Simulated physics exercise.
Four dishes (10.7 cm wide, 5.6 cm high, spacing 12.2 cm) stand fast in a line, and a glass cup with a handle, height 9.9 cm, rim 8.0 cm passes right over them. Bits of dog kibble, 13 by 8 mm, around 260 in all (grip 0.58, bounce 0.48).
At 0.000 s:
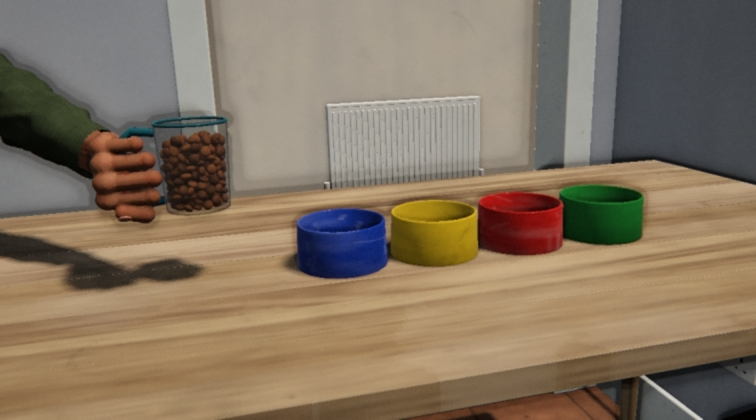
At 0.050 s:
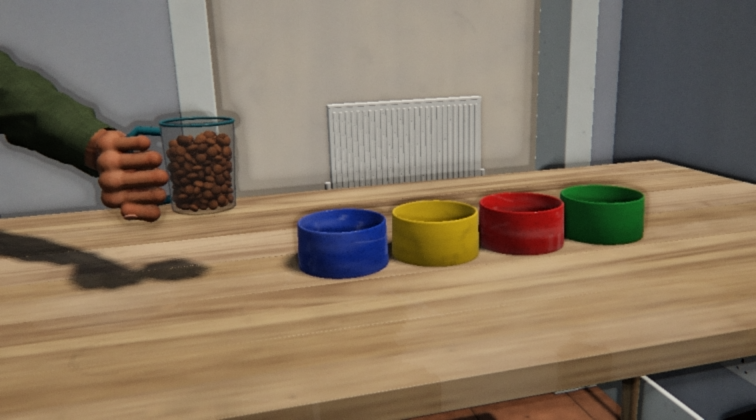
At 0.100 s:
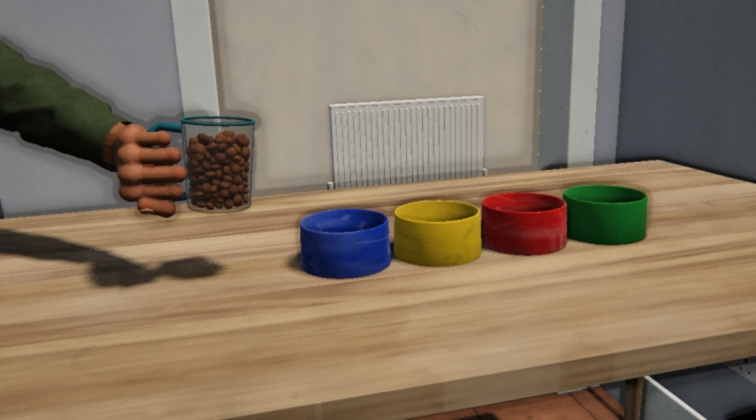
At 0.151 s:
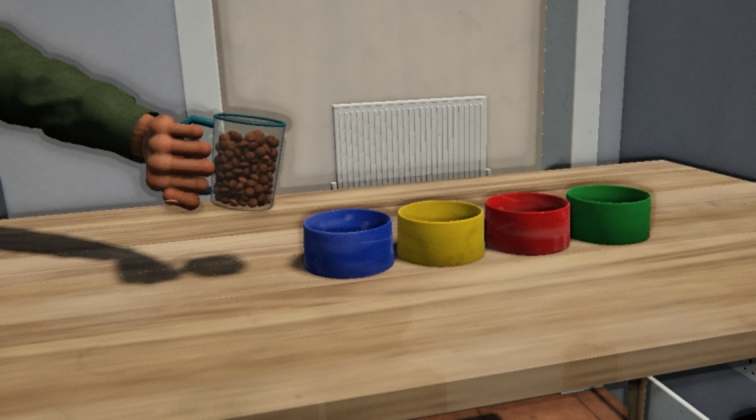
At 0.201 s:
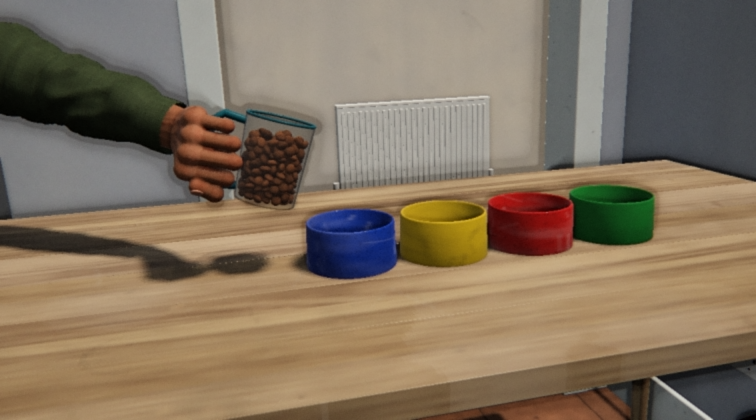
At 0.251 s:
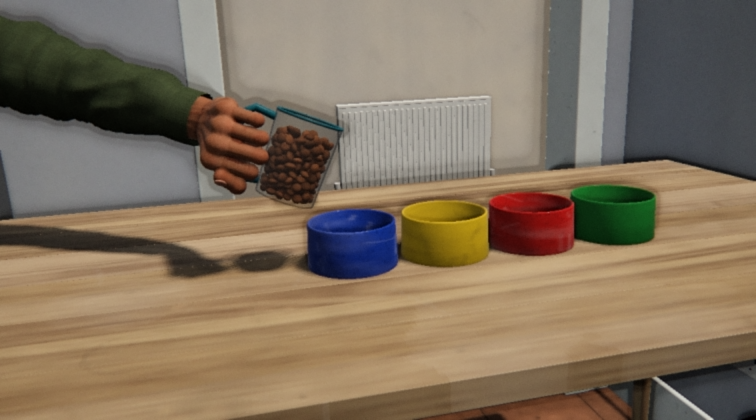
At the start, a hand at the left holds a clear cup of brown pellets upright above a wooden table, beside a row of blue, yellow, red and green dishes. The arm moves the cup rightward toward the blue dish, gradually tilting it to the right, with the pellets still inside.
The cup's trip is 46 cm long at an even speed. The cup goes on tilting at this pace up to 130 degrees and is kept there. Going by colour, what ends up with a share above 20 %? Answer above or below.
Red dish: Below; blue dish: Below; green dish: Above; yellow dish: Below; on the counter: Below.
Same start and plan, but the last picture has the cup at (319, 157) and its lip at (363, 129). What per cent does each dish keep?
Red 0; blue 0; green 100; yellow 0.
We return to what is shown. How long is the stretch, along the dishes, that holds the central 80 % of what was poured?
Roughly 7 cm.
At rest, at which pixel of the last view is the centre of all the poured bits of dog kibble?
At about (608, 215).
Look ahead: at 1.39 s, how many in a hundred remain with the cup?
About 0 per cent.
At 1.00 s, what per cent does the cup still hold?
Some 65 per cent of the load.
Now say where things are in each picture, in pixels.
The first frame shows cup at (195, 165), tilt 0 degrees, lip at (226, 120), moved 0.0 cm; middle of the pieces at (194, 166); blue dish at (341, 221); yellow dish at (434, 211); red dish at (520, 202); green dish at (601, 194).
The second frame shows cup at (201, 165), tilt 1 degrees, lip at (233, 120), moved 0.6 cm; middle of the pieces at (200, 166).
The third frame shows cup at (219, 164), tilt 5 degrees, lip at (254, 122), moved 2.3 cm; middle of the pieces at (218, 165).
The fourth frame shows cup at (246, 162), tilt 11 degrees, lip at (285, 124), moved 5.0 cm; middle of the pieces at (245, 163).
The fifth frame shows cup at (273, 160), tilt 16 degrees, lip at (315, 127), moved 7.8 cm; middle of the pieces at (272, 162).
The sixth frame shows cup at (297, 159), tilt 22 degrees, lip at (342, 129), moved 10.6 cm; middle of the pieces at (296, 160); blue dish at (351, 221); yellow dish at (444, 212); red dish at (531, 203); green dish at (612, 194). Its pace works out near 115 degrees a second; the hand travels 55 cm a second.
Then, at 0.70 s, tilt 74 degrees; cup holds 100 %.
After 1.00 s, tilt 109 degrees; cup holds 65 %, green 30 %.
Then, at 1.39 s, tilt 130 degrees; cup holds 0 %, green 100 %.
At rest (2.0 s), red 0 %, blue 0 %, green 100 %, yellow 0 %, counter 0 %.
